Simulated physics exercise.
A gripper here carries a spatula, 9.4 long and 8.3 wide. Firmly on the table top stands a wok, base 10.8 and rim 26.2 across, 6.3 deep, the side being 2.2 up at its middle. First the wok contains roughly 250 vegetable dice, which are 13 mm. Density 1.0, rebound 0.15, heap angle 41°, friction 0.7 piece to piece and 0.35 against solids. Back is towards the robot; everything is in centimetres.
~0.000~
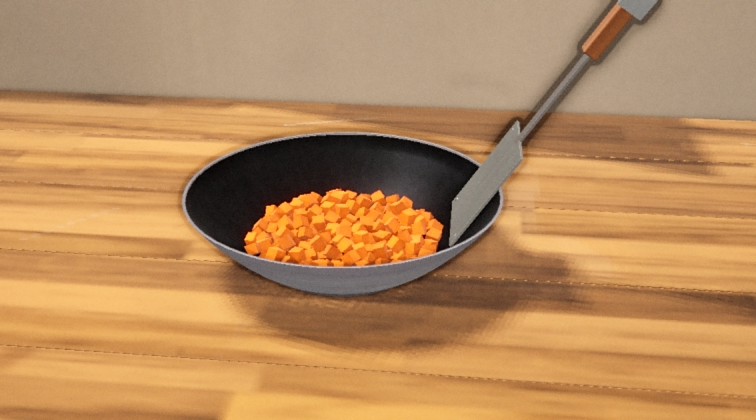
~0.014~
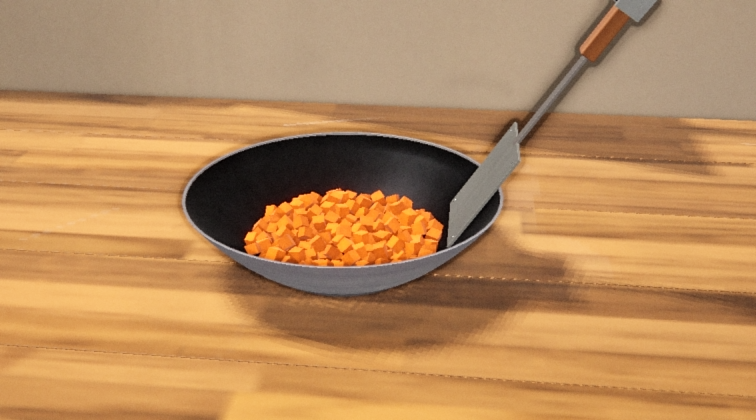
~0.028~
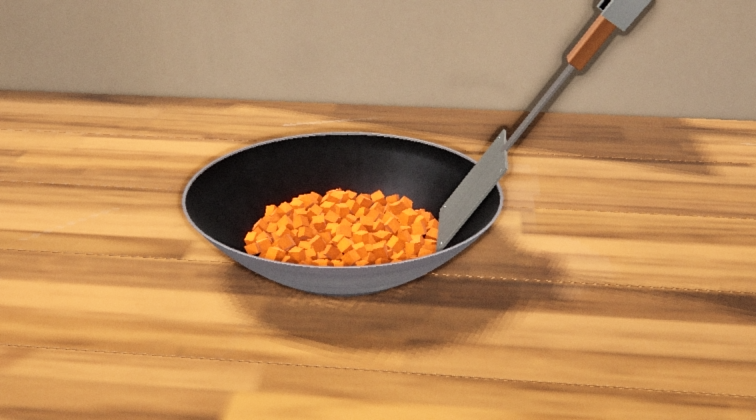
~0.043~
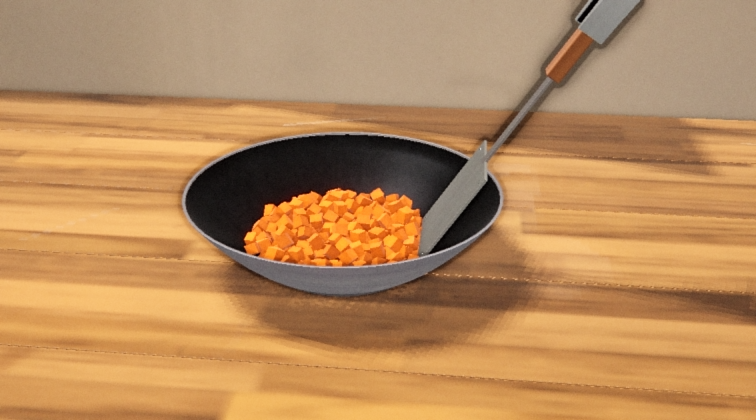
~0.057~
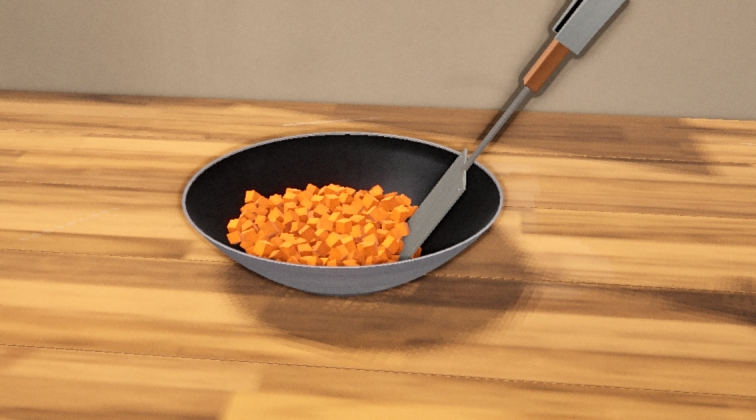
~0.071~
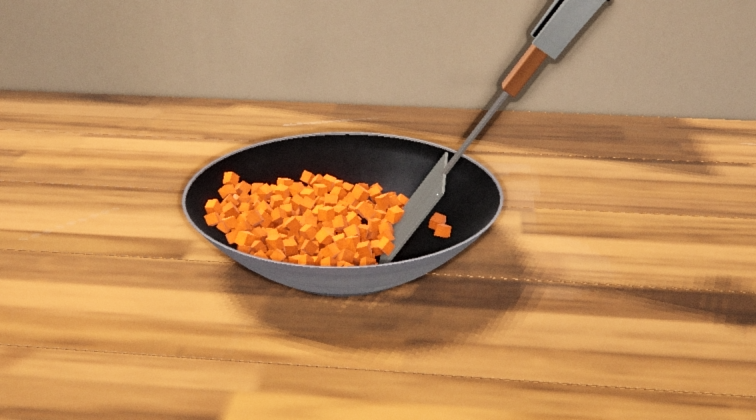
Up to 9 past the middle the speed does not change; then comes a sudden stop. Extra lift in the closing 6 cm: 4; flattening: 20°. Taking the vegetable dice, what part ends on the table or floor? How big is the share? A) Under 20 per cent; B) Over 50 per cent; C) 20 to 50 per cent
The answer is B.
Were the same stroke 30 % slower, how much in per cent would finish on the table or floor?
60 per cent, about.
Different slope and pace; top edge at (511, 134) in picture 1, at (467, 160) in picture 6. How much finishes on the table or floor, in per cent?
60 %.
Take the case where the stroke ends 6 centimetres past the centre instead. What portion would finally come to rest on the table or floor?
Result: Approx. 35 %.
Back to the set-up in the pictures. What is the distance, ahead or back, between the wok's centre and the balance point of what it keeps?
It sits near 3.0 centimetres ahead of centre.
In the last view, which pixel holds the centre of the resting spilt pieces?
Pixel estimate: About (48, 236).
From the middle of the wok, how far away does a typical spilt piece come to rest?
That distance comes to about 28 cm.
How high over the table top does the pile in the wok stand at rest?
Some 4.5 cm.
After 0.11 s, sloping 57°, highest piece 12 above the table; 239 in the wok, 7 on the blade or in flight.
After 0.14 s, sloping 51°, highest piece 18 above the table; 219 in the wok, 27 on the blade or in flight.
After 0.36 s, sloping 37°, highest piece 32 above the table; 104 on the table or floor, 98 in the wok, 44 on the blade or in flight.
After 1.41 s, sloping 37°, highest piece 4 above the table; 148 on the table or floor, 98 in the wok.
In the end, 148 on the table or floor, 98 in the wok. That is 60 % on the table or floor.
